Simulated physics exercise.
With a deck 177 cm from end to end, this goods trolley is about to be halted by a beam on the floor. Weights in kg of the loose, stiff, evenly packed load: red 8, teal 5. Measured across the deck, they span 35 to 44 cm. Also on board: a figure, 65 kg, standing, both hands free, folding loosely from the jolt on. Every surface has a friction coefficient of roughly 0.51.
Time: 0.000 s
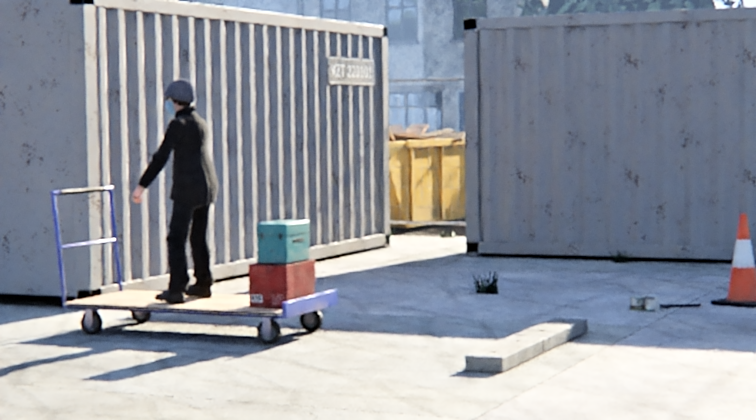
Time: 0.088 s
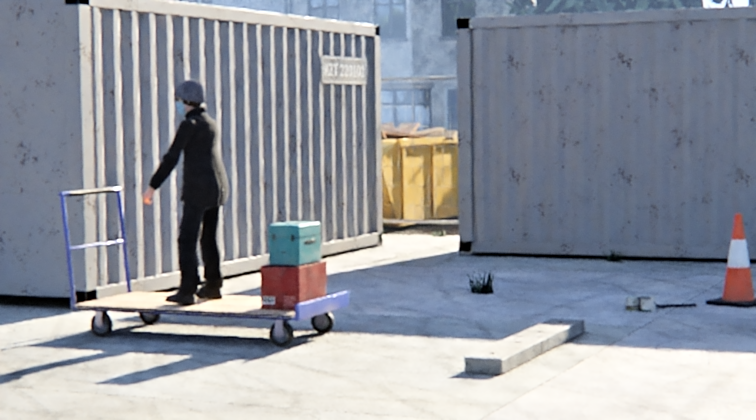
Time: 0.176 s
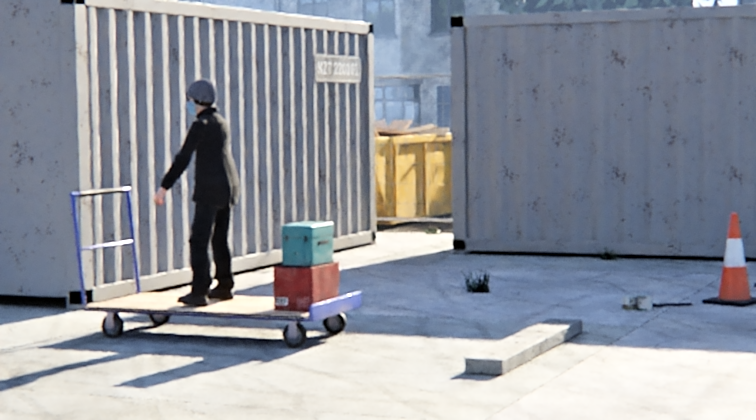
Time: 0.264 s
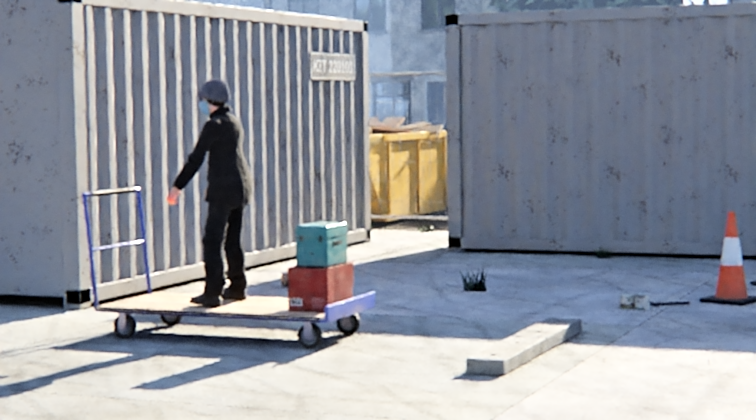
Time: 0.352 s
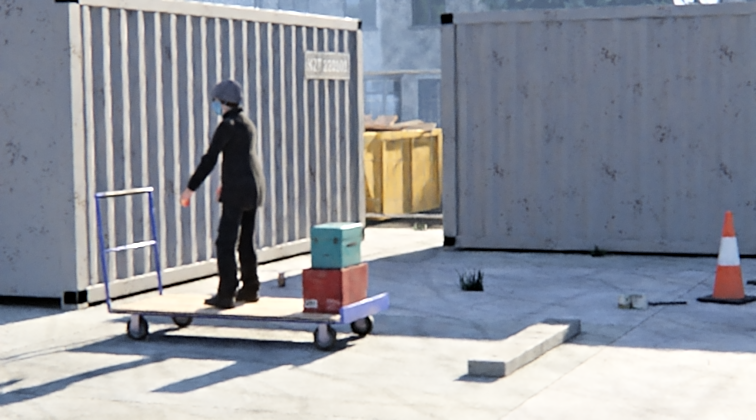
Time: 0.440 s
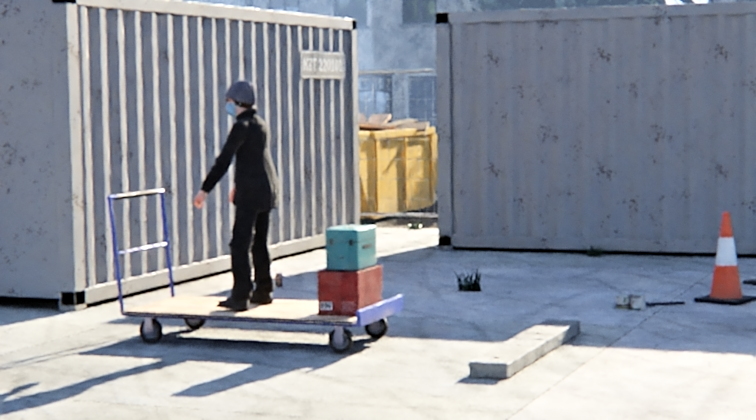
Person in dark clothes and cap standing on a flatbed trolley rolling right past shipping containers, carrying stacked teal and red boxes.
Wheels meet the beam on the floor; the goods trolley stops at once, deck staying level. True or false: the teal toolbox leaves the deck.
True, it comes off.
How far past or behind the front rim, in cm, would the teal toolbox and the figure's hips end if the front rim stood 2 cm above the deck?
So the teal one settles 50 cm beyond the rim and the hips 30 cm short of it.
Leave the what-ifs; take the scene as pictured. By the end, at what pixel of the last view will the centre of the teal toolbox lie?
Roughly pixel (569, 330).
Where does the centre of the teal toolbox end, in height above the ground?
Its centre ends some 15 cm up.
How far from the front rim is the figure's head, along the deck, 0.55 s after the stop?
70 cm behind it.
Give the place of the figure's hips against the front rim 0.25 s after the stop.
Some 55 cm behind it.
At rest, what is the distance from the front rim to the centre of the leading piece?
Result: Centre approx. 30 cm past the front rim.
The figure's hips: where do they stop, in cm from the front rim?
Some 20 cm behind it.
The wheels strike at 1.22 s.
After 1.47 s the teal toolbox is 3 cm behind the rim, tilted 15°, near (519, 251) in the last picture's view.
After 1.77 s the teal toolbox is 16 cm past the rim, tilted 80°, near (548, 270) in the last picture's view.
After 2.22 s the teal toolbox is 32 cm past the rim, tilted 120°, near (571, 330) in the last picture's view.
Final state at 2.8 s, past the rim, teal toolbox; behind it, red carton and the figure's hips.
